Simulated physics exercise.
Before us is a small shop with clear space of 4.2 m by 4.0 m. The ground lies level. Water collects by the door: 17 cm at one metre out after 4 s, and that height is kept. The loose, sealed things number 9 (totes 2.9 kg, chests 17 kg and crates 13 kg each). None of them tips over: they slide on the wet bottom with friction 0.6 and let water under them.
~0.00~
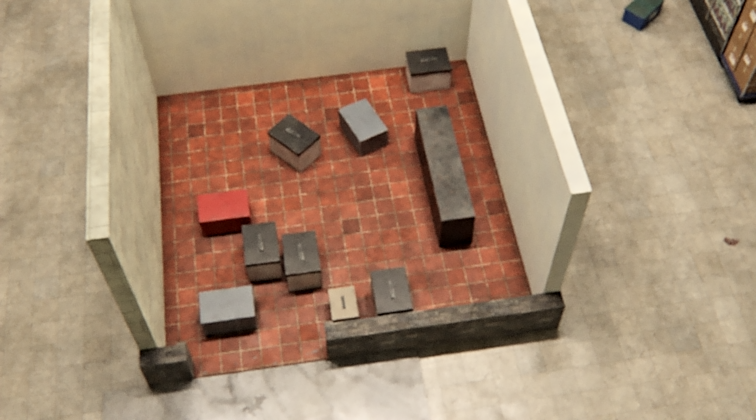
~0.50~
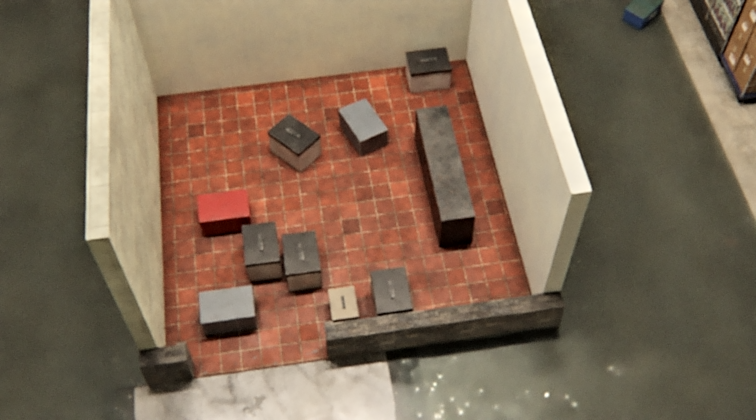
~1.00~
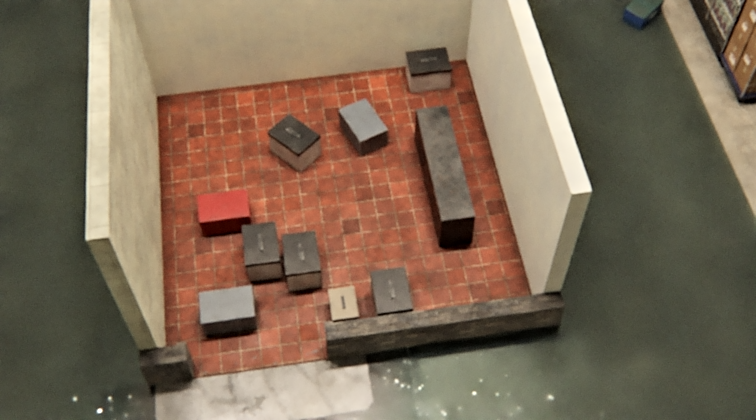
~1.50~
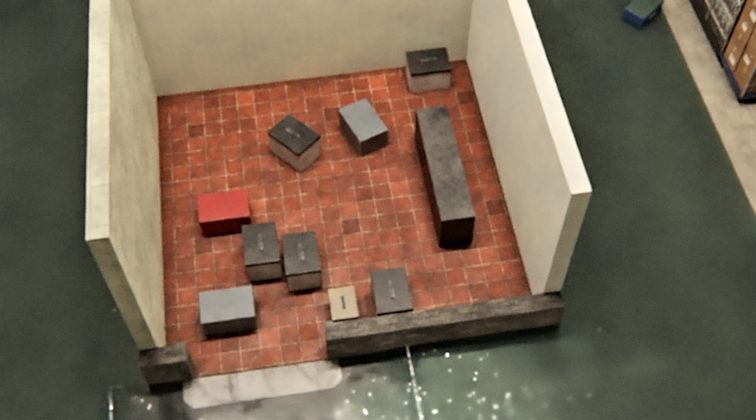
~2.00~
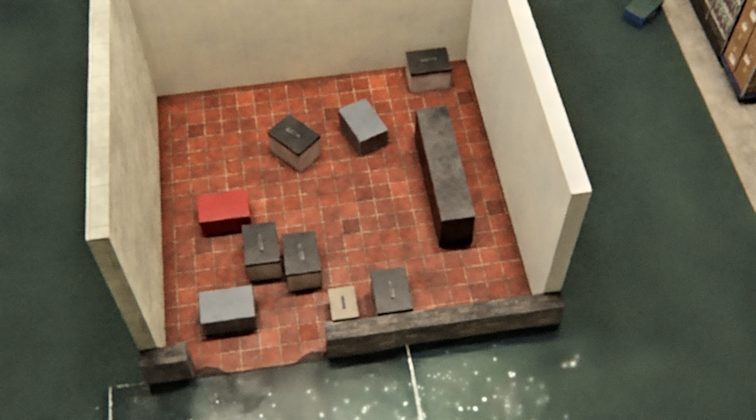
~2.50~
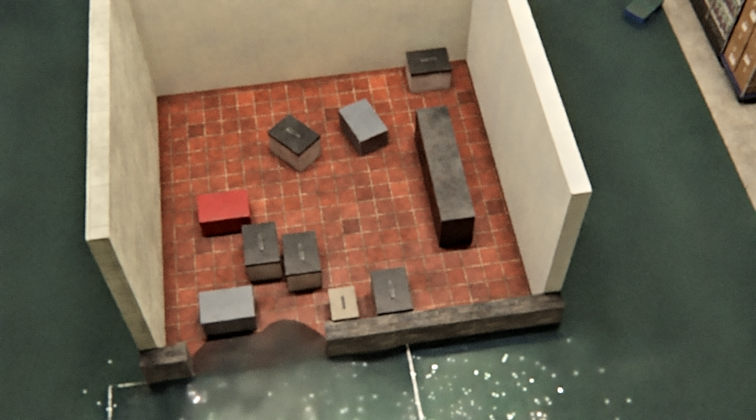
At the start, boxes and a long dark block sit on the red-tiled floor of a small walled room, with dry grey ground outside. Dark water spreads around the walls and gradually covers the pale patch at the front opening, then creeps just over the tiles there, while the boxes stay still.
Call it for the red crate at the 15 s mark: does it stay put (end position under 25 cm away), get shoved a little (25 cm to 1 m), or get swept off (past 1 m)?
It gets swept off.
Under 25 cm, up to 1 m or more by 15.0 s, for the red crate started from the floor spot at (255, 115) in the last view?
Outcome - it ends up well away.
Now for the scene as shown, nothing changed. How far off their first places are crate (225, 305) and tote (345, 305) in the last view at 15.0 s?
Net displacement, in order: 350 cm; 30 cm.
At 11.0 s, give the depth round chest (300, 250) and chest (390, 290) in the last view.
Depths: Near 5 cm, then near 5 cm.
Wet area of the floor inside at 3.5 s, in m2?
About 1.0 m2 is covered.
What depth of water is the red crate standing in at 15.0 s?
15 cm or so.
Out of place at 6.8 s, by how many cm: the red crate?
Close to 100 cm.
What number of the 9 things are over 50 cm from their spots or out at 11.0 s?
I make it 6.
After 3.5 s the red crate is near (223, 205), 0.0 m from its start, aground; 0 afloat.
After 6.8 s the red crate is near (237, 138), 1.0 m from its start, aground; 2 afloat.
After 11.0 s the red crate is near (355, 84), 2.4 m from its start, afloat; 6 afloat.
After 15.0 s the red crate is near (463, 74), 3.6 m from its start, afloat; 9 afloat.
